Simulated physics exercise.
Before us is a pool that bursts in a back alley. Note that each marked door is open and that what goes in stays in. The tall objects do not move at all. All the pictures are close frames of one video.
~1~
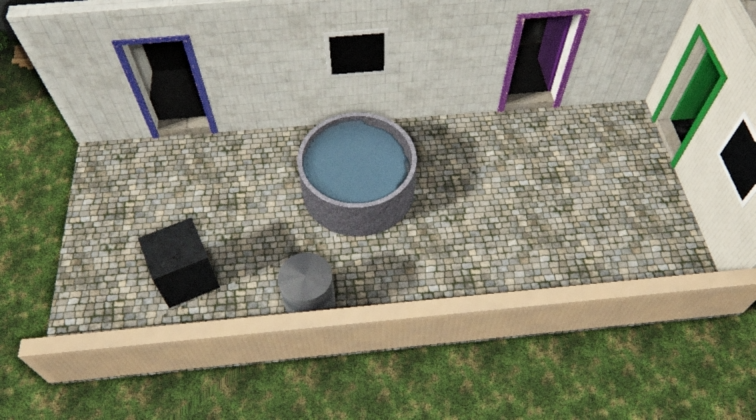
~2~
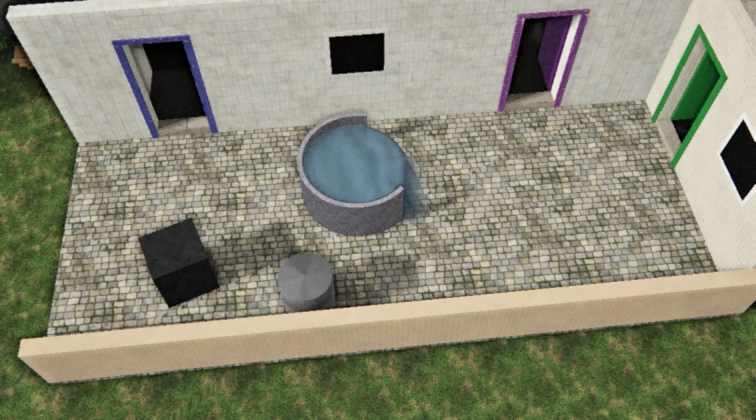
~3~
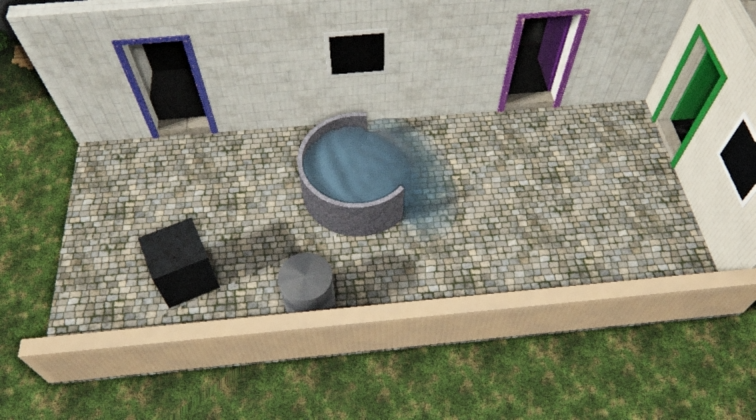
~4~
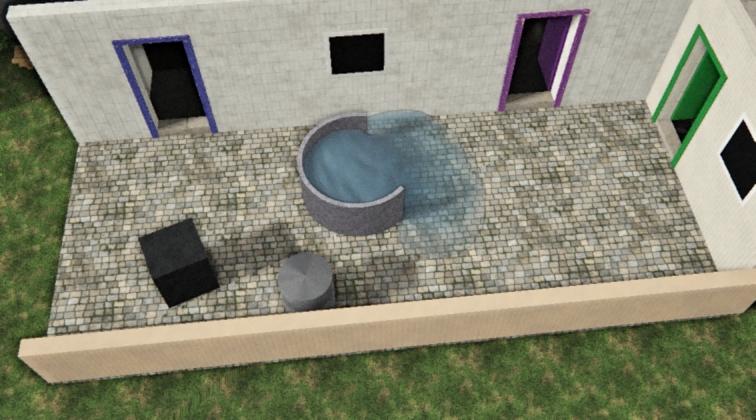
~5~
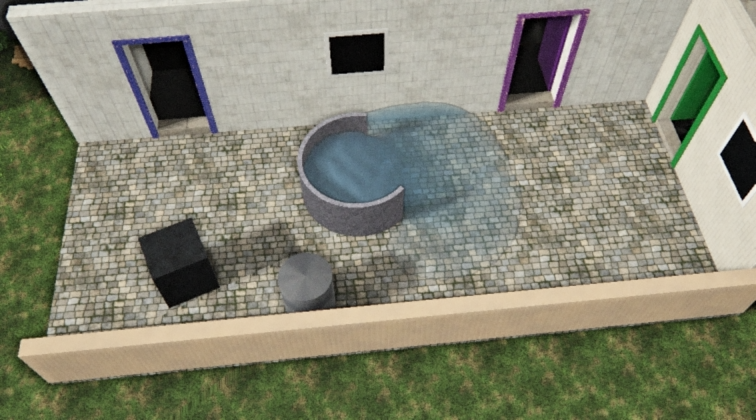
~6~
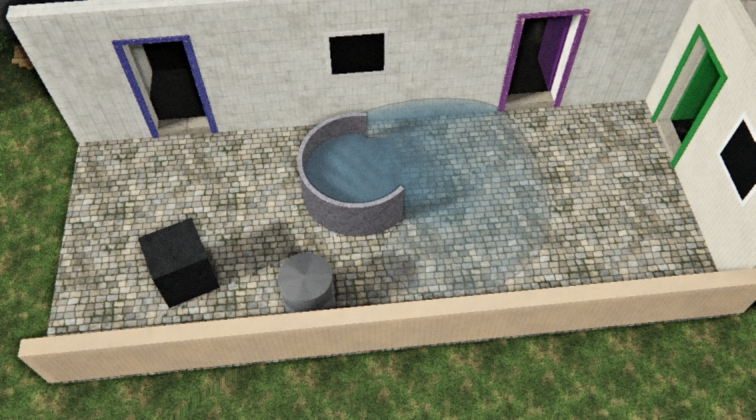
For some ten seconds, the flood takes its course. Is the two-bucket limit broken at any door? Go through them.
Going through them: The purple door keeps to it, the blue door keeps to it, the green door breaks it.
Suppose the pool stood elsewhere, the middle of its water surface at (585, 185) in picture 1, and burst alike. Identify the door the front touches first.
The green one.
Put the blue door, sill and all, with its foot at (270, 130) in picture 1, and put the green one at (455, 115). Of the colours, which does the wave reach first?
Answer: The green one.
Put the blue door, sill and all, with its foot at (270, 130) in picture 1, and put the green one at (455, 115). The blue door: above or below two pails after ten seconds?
I'd say the blue door remains short of it.
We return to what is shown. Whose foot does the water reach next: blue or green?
I'd say the green door.
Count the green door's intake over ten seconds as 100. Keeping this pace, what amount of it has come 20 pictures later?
Approximately 80 per cent.
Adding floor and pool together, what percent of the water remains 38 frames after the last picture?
Estimate: 84 %.
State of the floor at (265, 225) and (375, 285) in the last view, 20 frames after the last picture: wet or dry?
Lab note, in the order given: Unwetted; unwetted.
A moment on, water covers 45 % of the floor; the purple door wet at the sill, nothing in, the blue door not reached, the green door not reached.
Next, water covers 50 % of the floor; the purple door wet at the sill, nothing in, the blue door not reached, the green door over two buckets in.
Then, water covers 50 % of the floor; the purple door wet at the sill, nothing in, the blue door wet at the sill, nothing in, the green door far over two buckets in.
Later, water covers 55 % of the floor; the purple door wet at the sill, nothing in, the blue door wet at the sill, nothing in, the green door far over two buckets in.
In the end, water covers 75 % of the floor; the purple door wet at the sill, nothing in, the blue door wet at the sill, nothing in, the green door far over two buckets in.
